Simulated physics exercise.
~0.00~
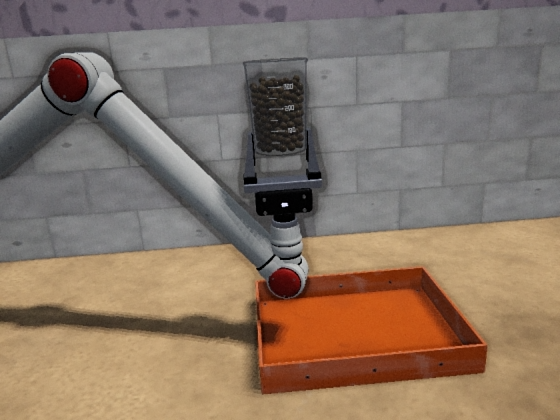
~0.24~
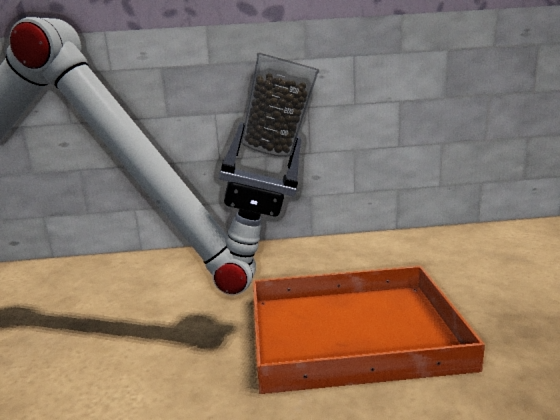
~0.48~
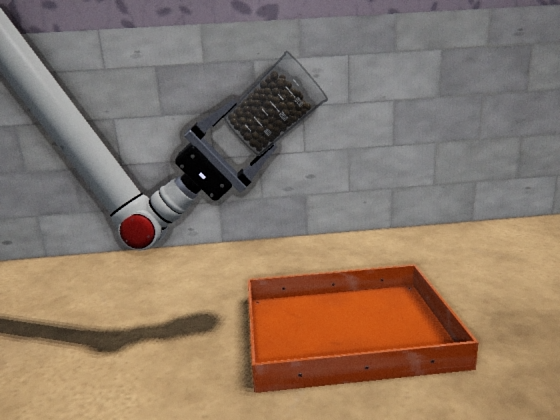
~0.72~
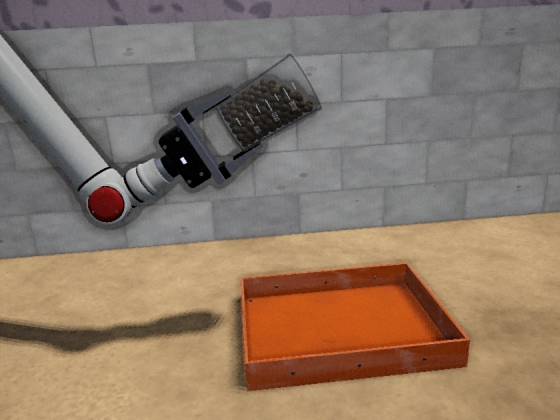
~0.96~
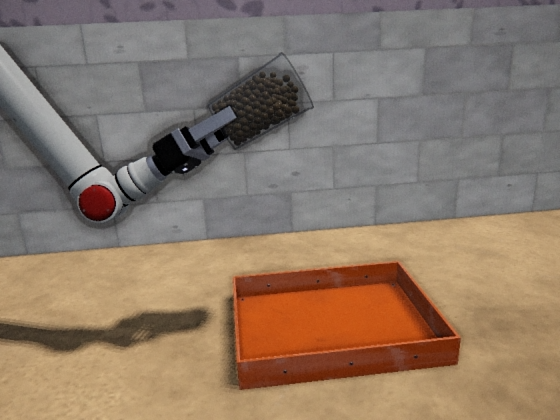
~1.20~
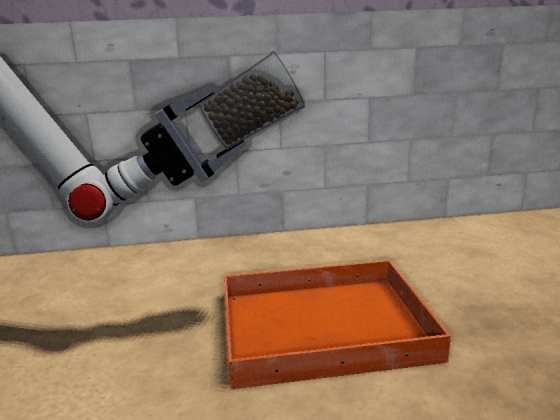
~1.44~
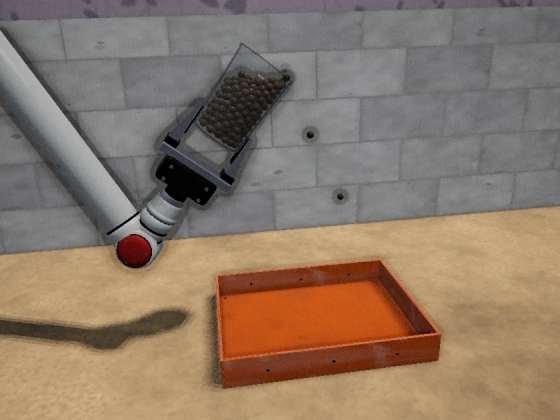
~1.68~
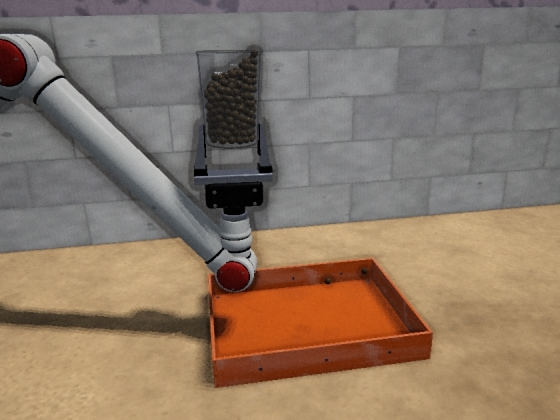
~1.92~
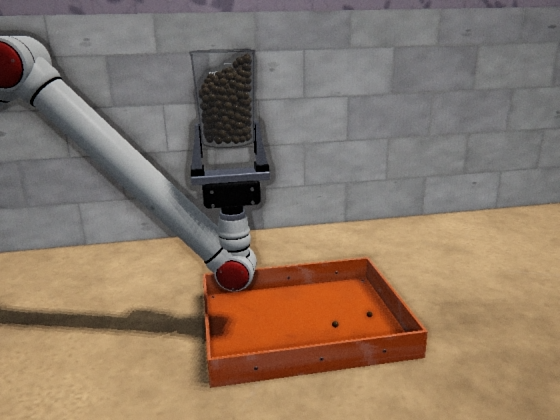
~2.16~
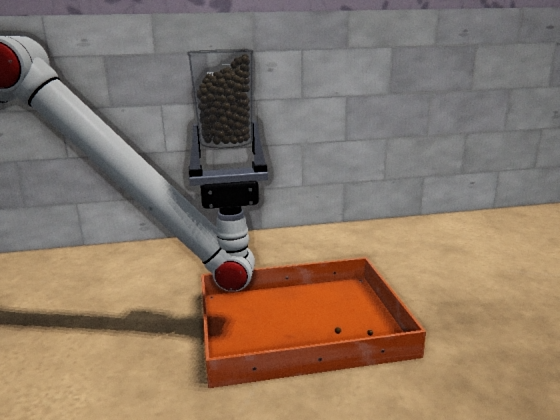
Above an orange tray, a robot arm tips a beaker of beads, spilling two before righting it.
